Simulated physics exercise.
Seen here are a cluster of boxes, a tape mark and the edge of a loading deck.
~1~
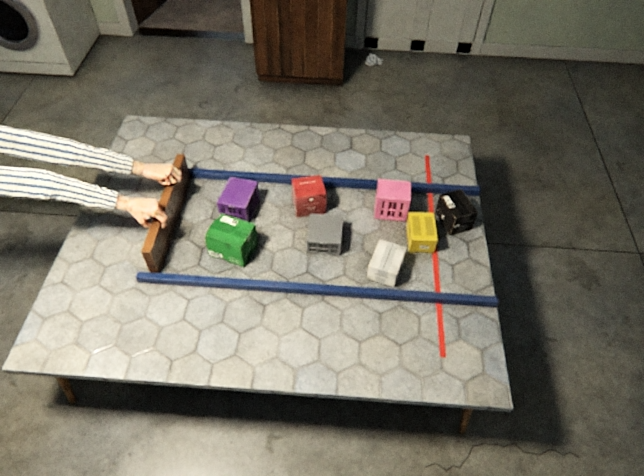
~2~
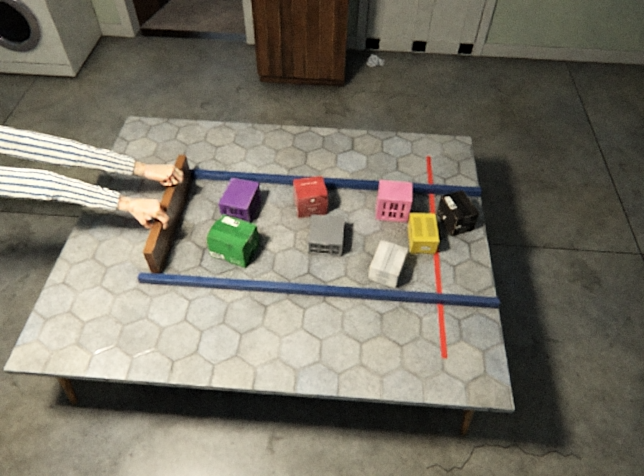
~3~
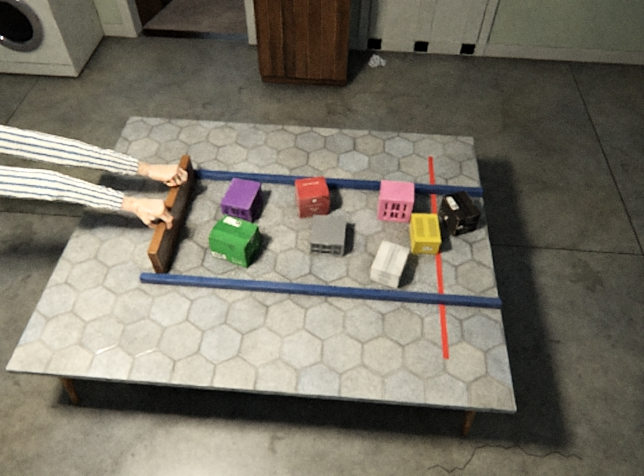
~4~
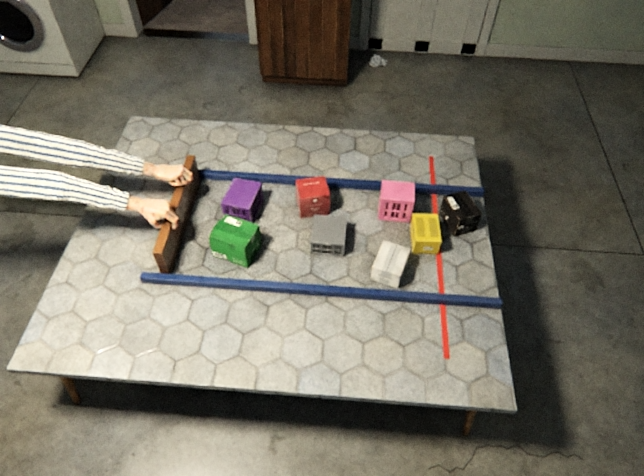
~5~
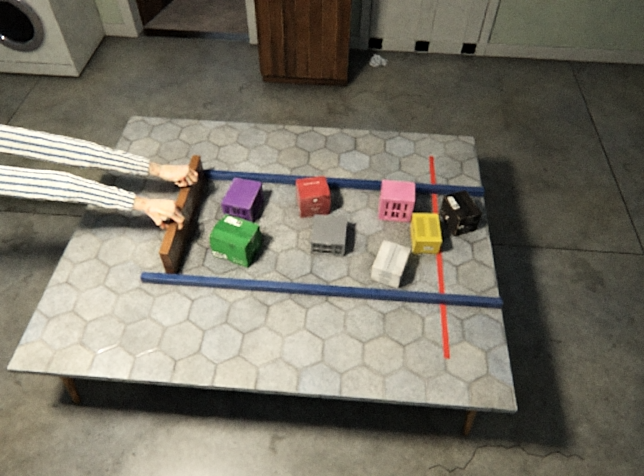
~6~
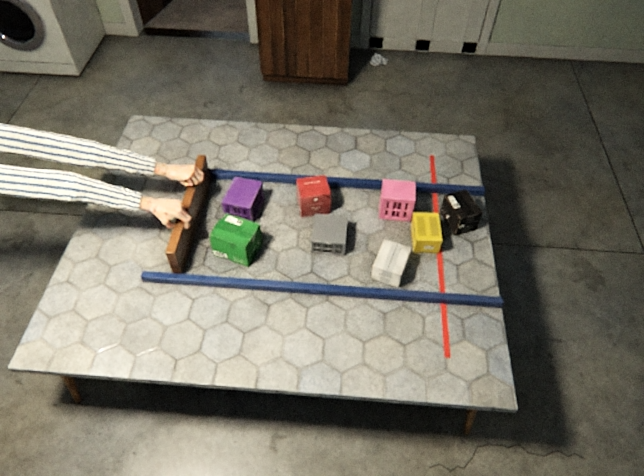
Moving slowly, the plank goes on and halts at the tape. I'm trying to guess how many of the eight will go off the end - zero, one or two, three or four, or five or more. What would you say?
After that push, what drops off the edge is more than two, under five.
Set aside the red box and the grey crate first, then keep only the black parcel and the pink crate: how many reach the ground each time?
Counts - first: 1; second: 1.
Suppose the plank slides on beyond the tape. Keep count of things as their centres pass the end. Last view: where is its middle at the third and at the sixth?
About (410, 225) and about (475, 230).
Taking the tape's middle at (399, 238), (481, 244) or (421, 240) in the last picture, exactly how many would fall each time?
Down on the ground: 1, 8 and 3.
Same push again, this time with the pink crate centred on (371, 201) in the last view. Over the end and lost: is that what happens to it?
In that case it ends up off.
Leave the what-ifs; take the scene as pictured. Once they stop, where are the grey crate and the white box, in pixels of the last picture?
The grey crate ends up near (495, 240), and the white box near (462, 280).
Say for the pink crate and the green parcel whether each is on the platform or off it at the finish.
Pink crate goes over the edge; green parcel keeps its place.
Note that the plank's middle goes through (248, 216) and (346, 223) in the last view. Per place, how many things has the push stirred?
The number moved is 2 and then 7.
Soon after, none off yet; black parcel at rest near (461, 212); yellow tote at rest near (426, 233); pink crate at rest near (397, 200).
Then, none off yet; black parcel at rest near (461, 212); yellow tote at rest near (426, 233); pink crate moved a little near (409, 201).
Further on, none off yet; black parcel tipped a little near (500, 216); yellow tote moved about its own width near (476, 233); pink crate moved well along near (470, 204).
At rest, the number that fall off is three or four; fallen, pink crate, yellow tote and black parcel.
